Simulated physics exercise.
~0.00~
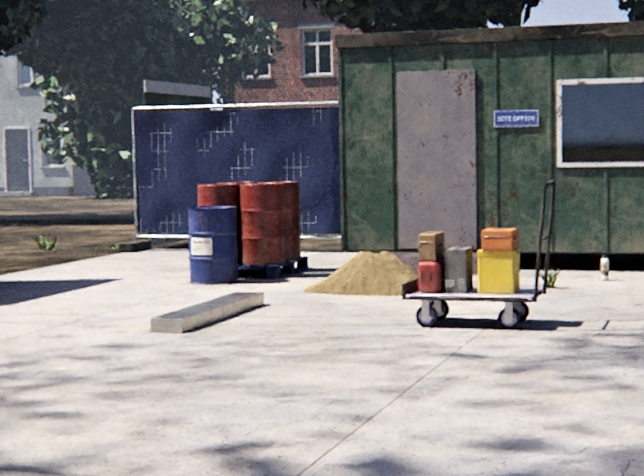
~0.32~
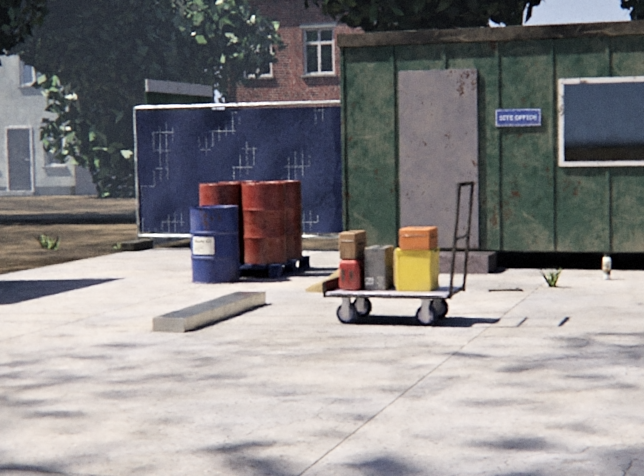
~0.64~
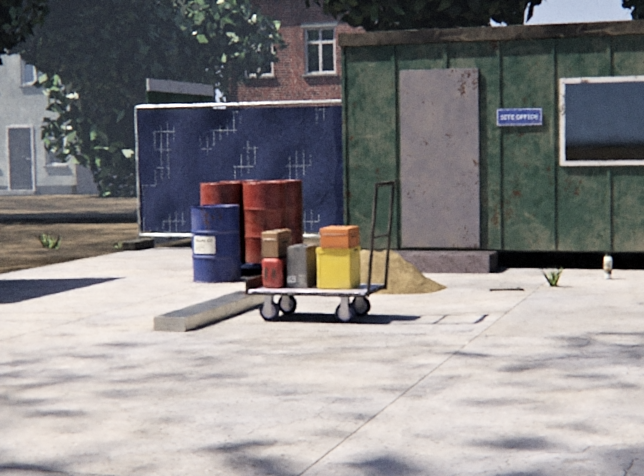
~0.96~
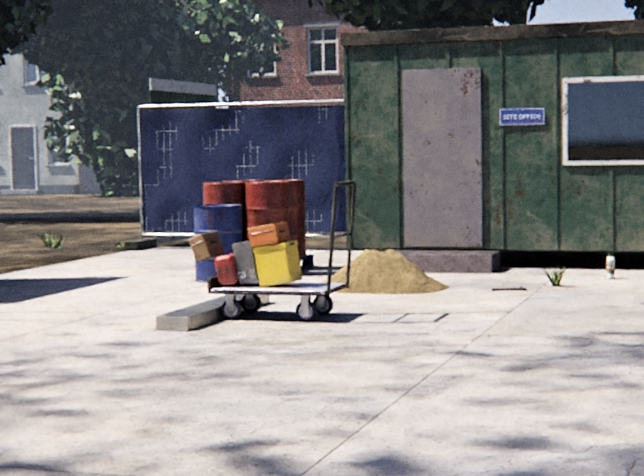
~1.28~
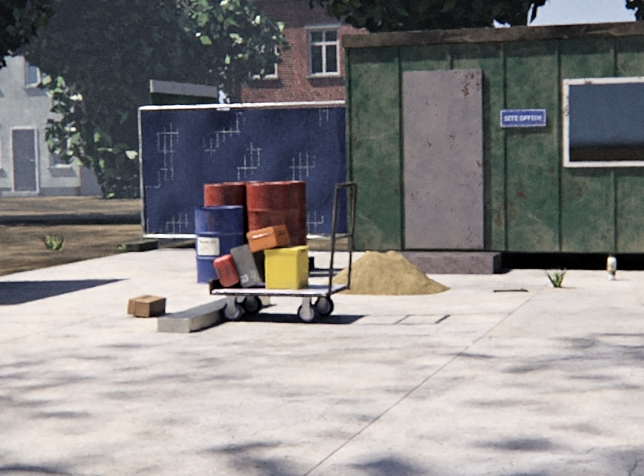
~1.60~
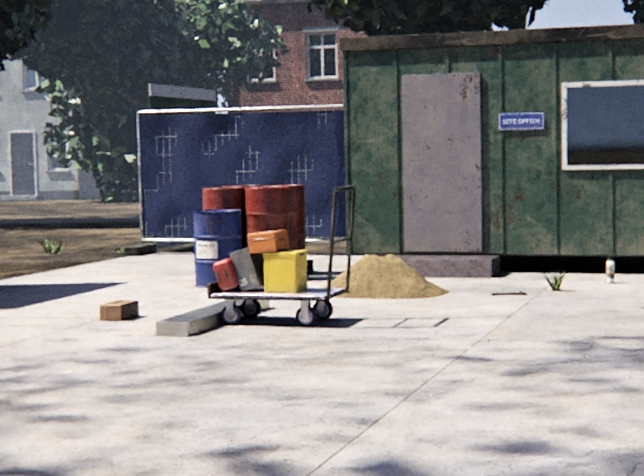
A green site cabin stands on the right of a sunlit concrete yard, seen from the side by a slightly swaying camera, with blue and red drums before a blue-covered fence. A flat cart carrying a brown box, an orange box, a yellow tote, a grey carton and a red case rolls left past a pile of sand. It stops against a low kerb, and the load lurches forward and tilts. The brown box tumbles off the left end onto the concrete. It ends lying beyond the kerb, while the other four stay aboard, the red and grey ones leaning.
